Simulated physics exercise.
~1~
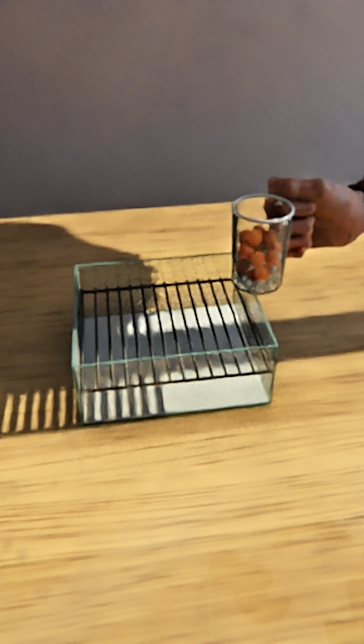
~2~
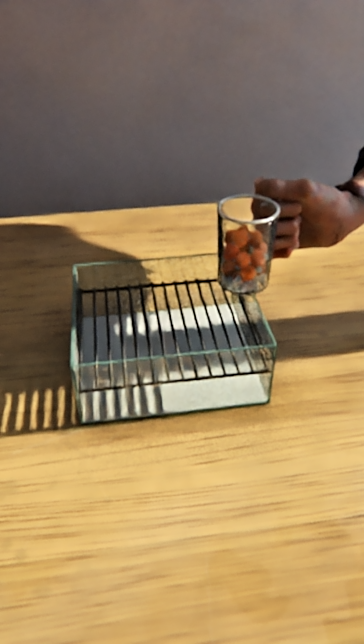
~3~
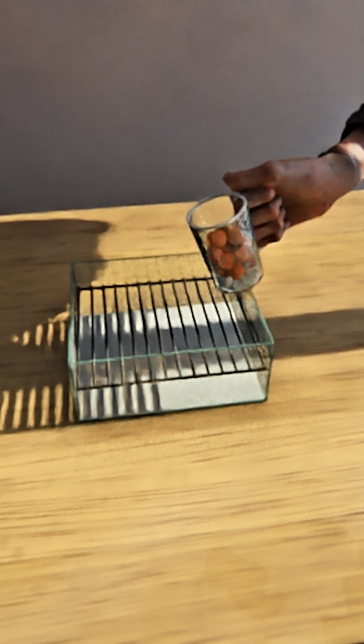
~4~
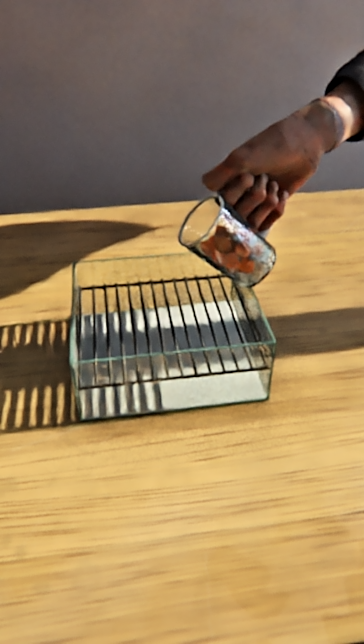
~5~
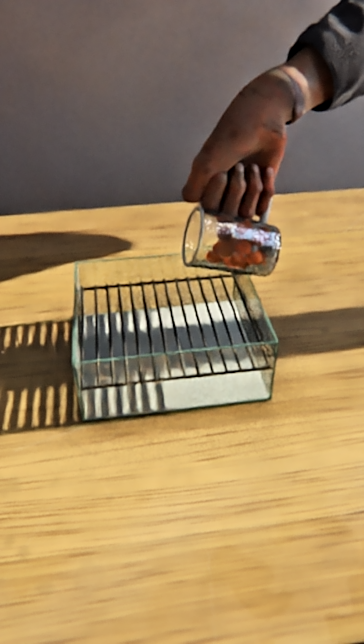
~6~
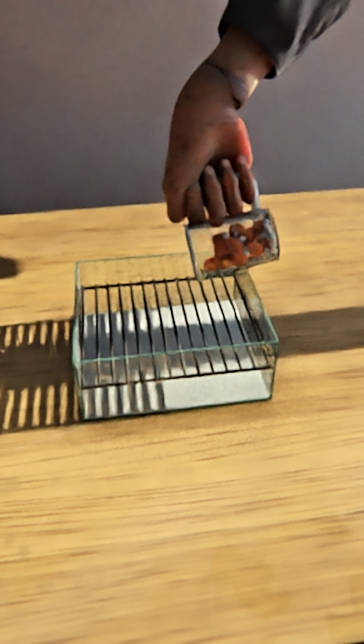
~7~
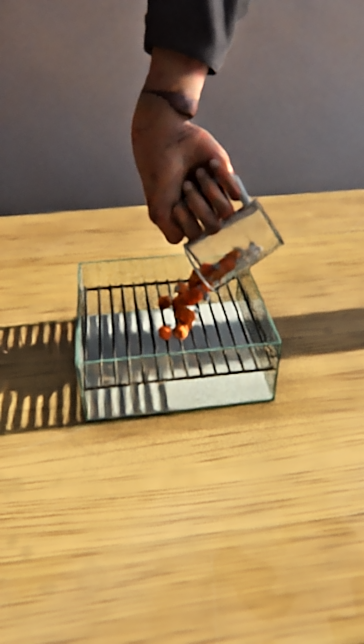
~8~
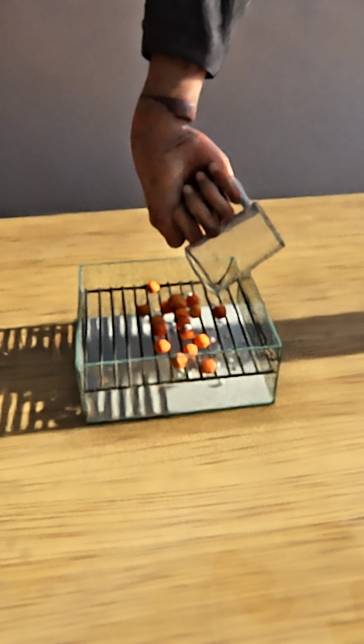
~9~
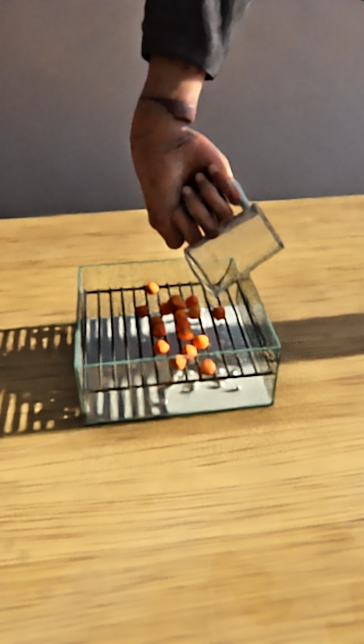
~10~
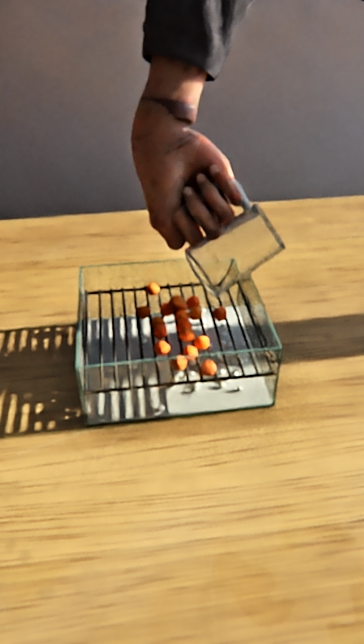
The clip opens with a hand holding a clear cup of orange and white pieces above the right side of a wire rack set over a glass tray on a wooden table. The hand moves the cup left, then tilts it until it lies on its side, with everything still inside. The arm swings over the top and the cup tips further, spilling its contents in a stream onto the wires. The orange pieces scatter and stay on the rack, while nearly all the white ones pass through into the tray. At the end, the hand holds the emptied cup overturned and still.
